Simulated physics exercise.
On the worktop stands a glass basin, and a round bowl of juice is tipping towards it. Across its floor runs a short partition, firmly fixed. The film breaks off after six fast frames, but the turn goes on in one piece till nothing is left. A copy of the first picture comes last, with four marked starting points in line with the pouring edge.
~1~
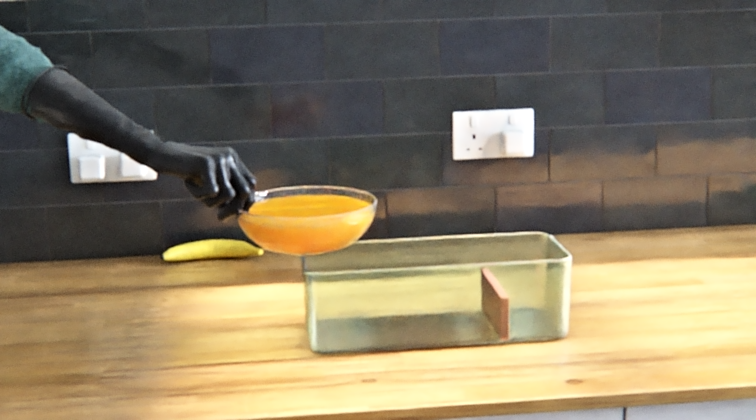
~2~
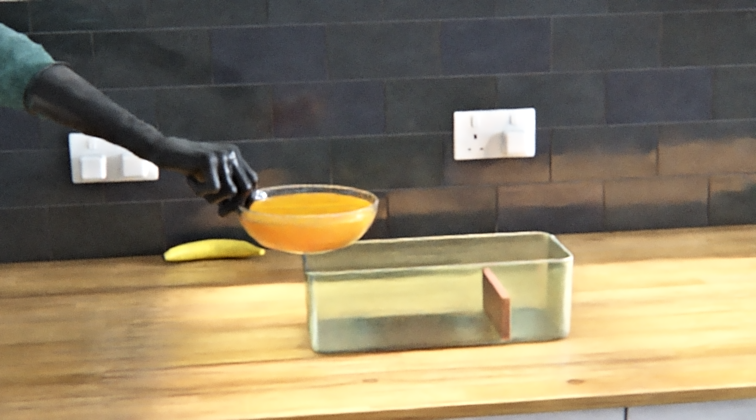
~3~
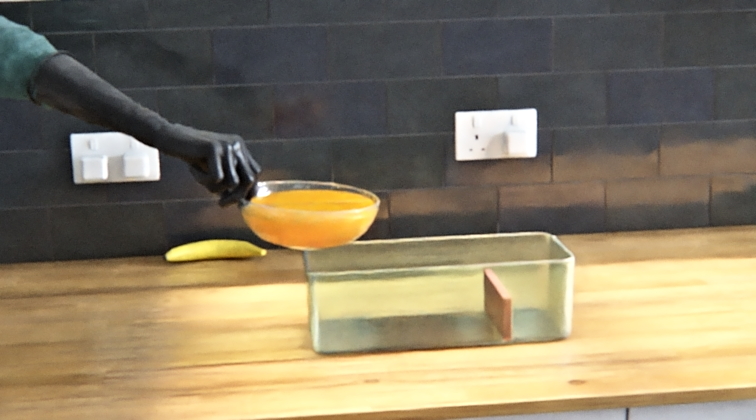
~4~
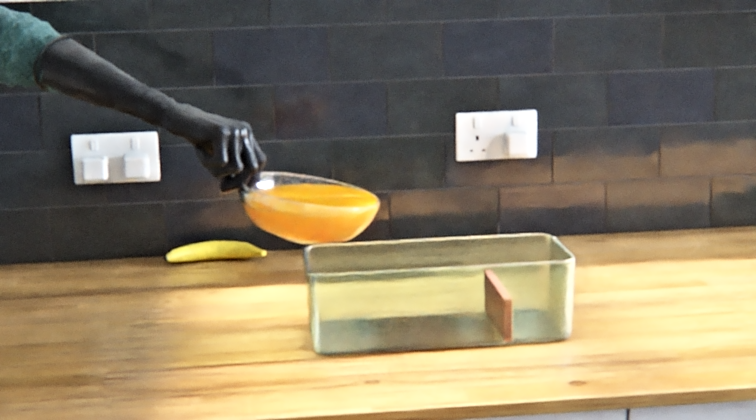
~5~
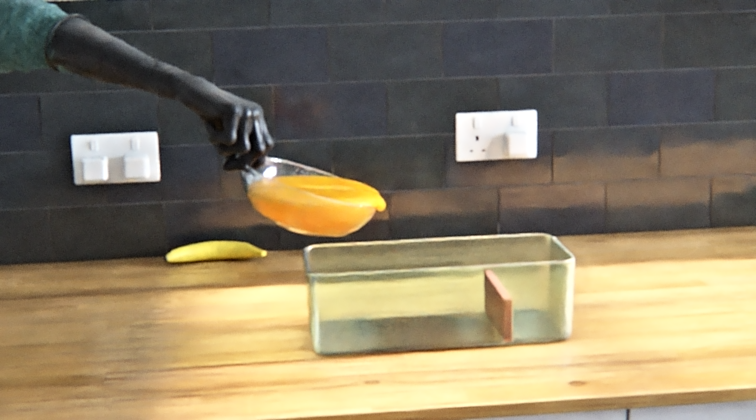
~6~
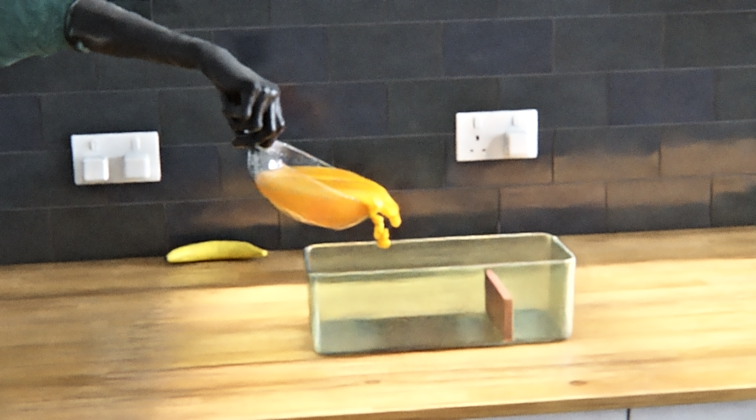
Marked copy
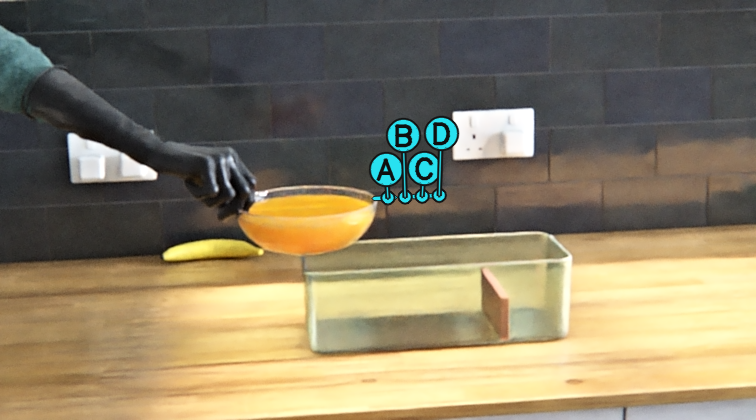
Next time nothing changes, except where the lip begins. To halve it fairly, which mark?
Go for C.
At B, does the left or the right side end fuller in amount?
The left one.
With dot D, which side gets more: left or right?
The right one.
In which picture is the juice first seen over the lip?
Picture 5.
In cyan, A at (387, 197); B at (405, 196); C at (422, 196); D at (439, 195).
With A, about 85 % ends left of the wall and 2 % right of it; 13 % is lost outside.
With B, about 75 % ends left of the wall and 18 % right of it; 6 % is lost outside.
With C, about 45 % ends left of the wall and 49 % right of it; 6 % is lost outside.
With D, about 25 % ends left of the wall and 68 % right of it; 7 % is lost outside.
